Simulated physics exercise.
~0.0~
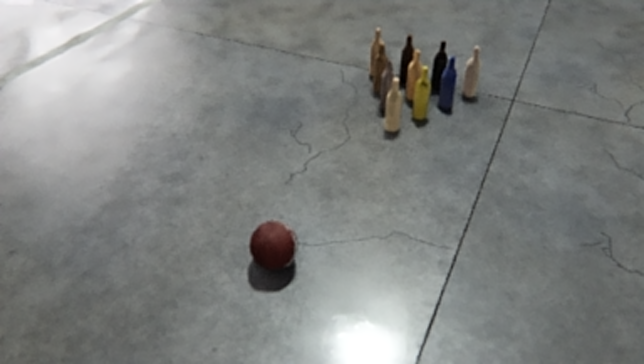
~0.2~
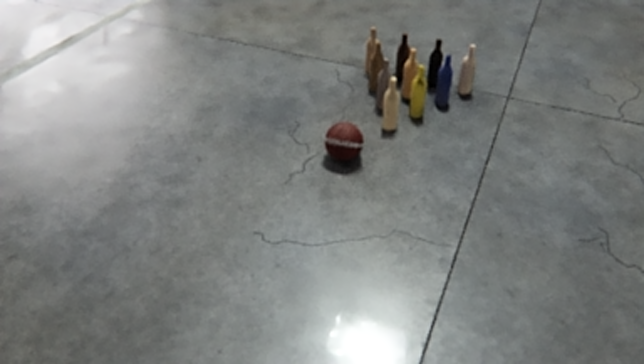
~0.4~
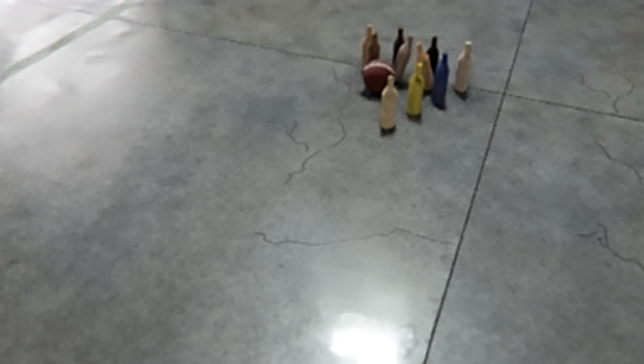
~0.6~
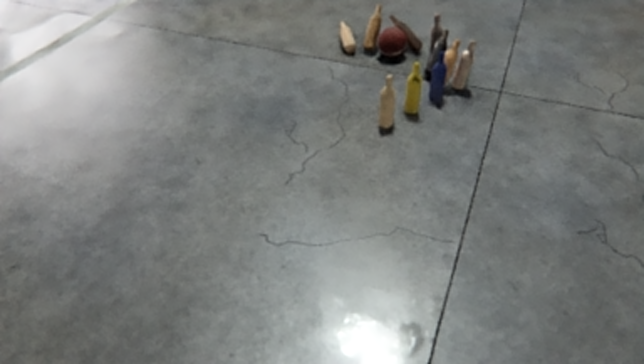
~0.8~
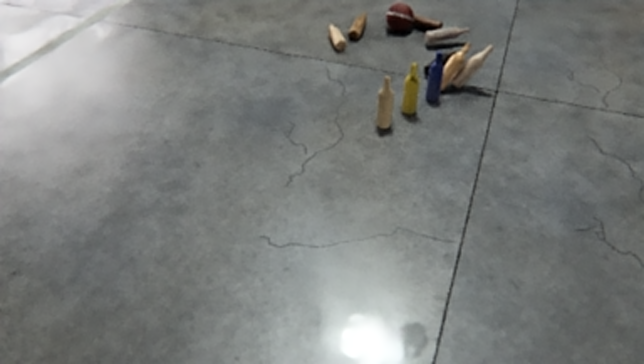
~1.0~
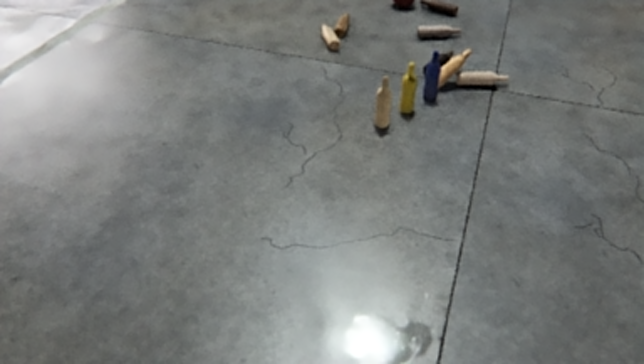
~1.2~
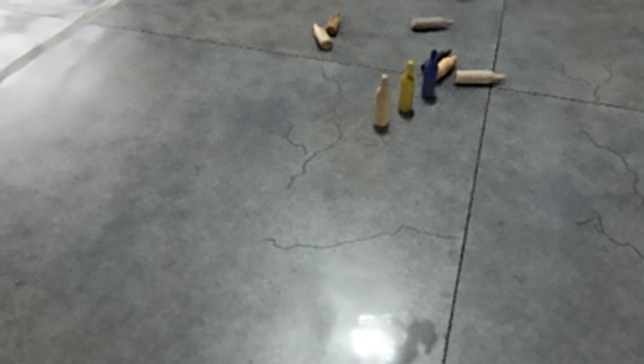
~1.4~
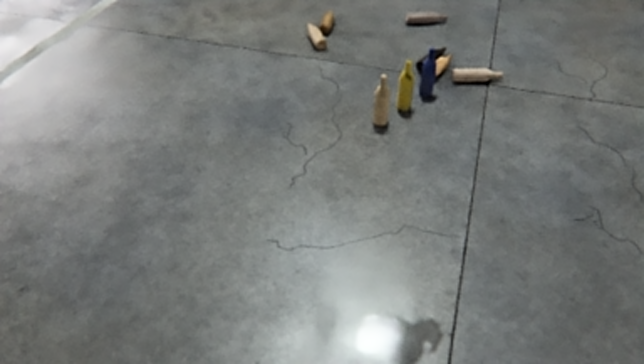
A dark red ball rolls across a grey, cracked concrete floor, seen from above at an angle, towards a tight cluster of bottle-shaped skittles at the upper right. Most are tan, brown or dark, with a yellow one and a blue one near the front. The ball passes left of the pale front skittle and strikes the group behind it, knocking skittles over and scattering them. It keeps rolling away past the top edge and out of view. The pale front skittle, the yellow one and the blue one remain standing, with toppled skittles lying behind and to either side.
